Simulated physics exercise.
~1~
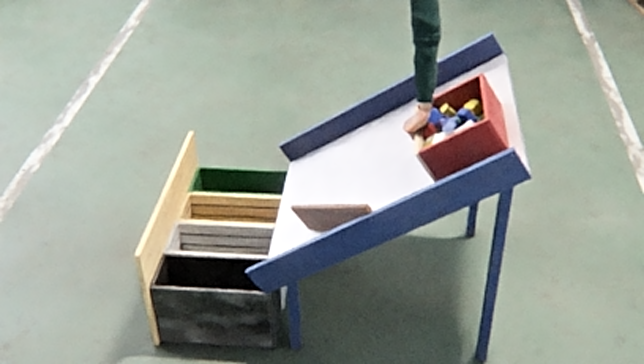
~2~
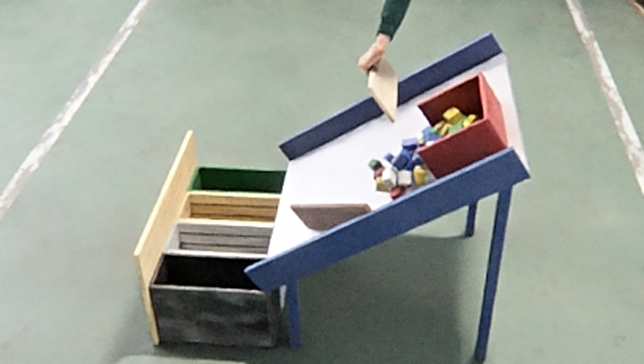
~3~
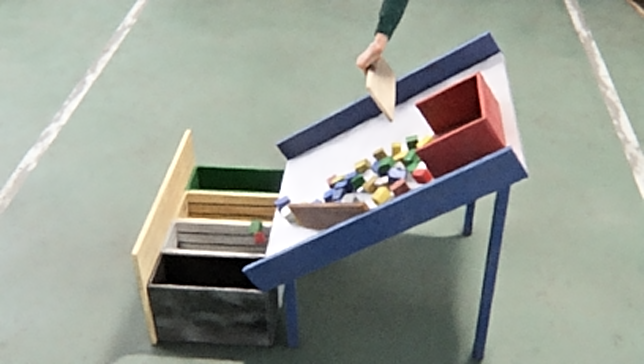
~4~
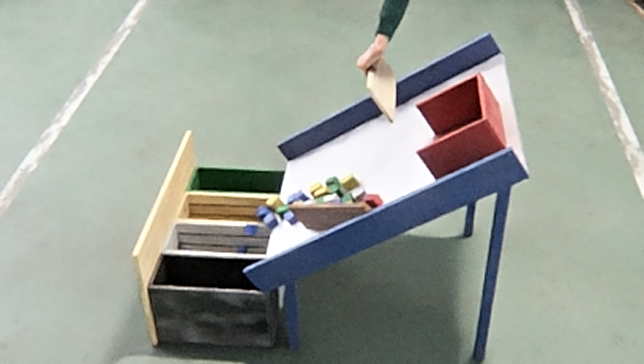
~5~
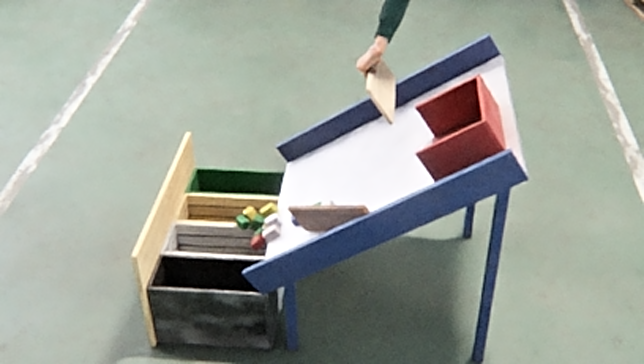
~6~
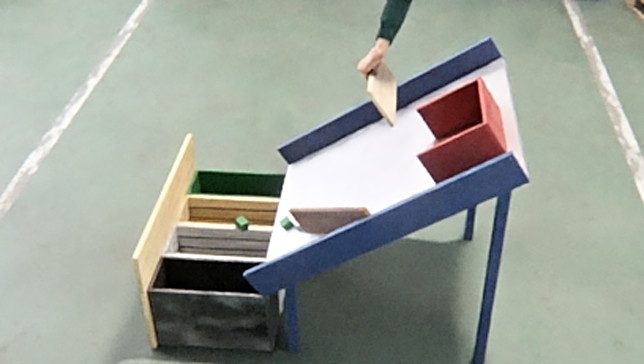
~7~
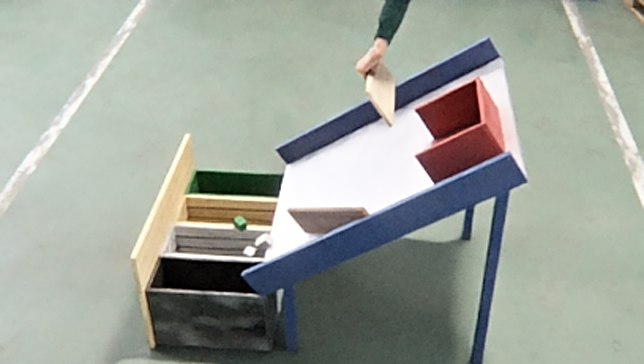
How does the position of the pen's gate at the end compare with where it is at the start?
At the start the gate is down at the open side of the red pen, with the hand on it. At the end it is held higher and further left, clear of the pen near the table's far edge.
Colourful toy bricks spill from a red pen as a hand lifts its gate away, then tumble left down a sloping white table past an angled board and drop off the foot into the white and wooden bins, leaving the pen empty and the gate still held up.
